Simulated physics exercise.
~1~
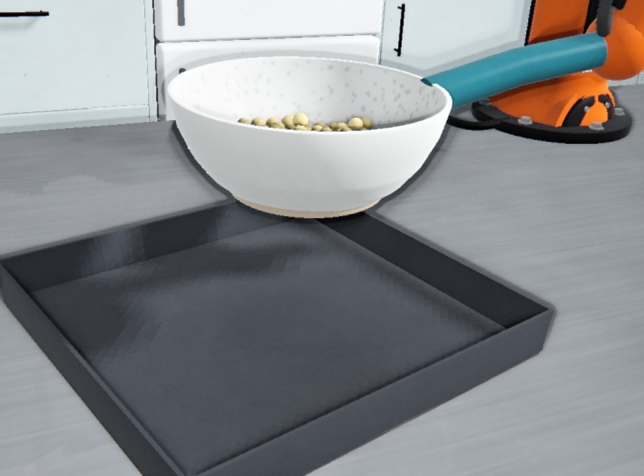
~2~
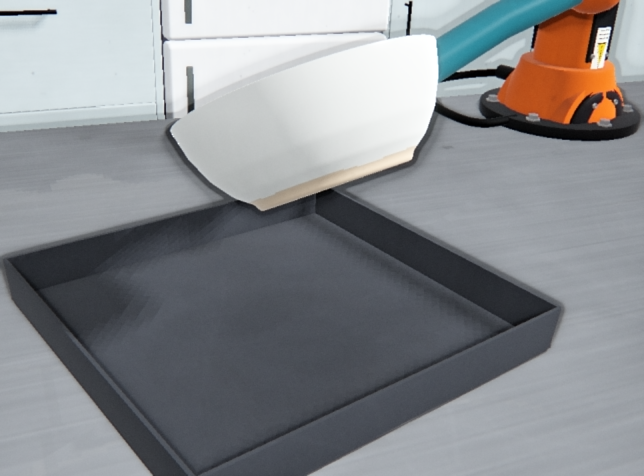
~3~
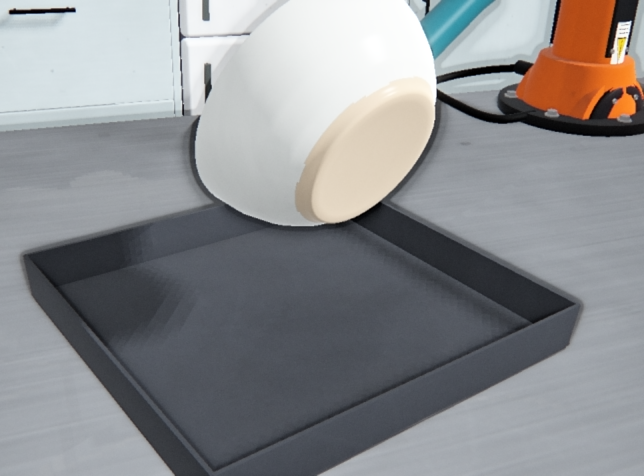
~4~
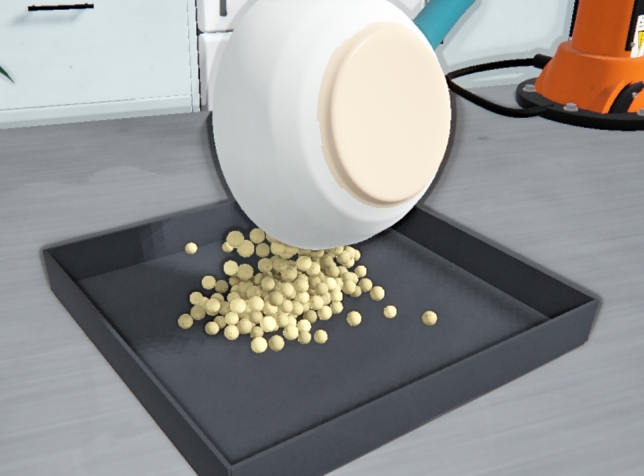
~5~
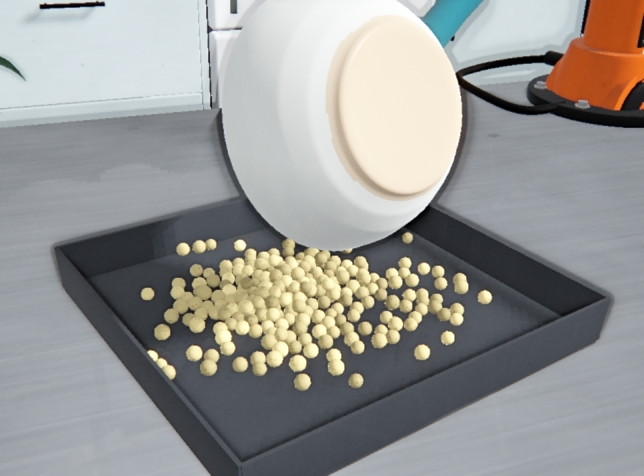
A white bowl with a teal handle tipped over above a dark square tray on a grey counter, hiding the soya beans inside until they tumbled out and scattered across the tray, while the bowl stayed tilted above them.
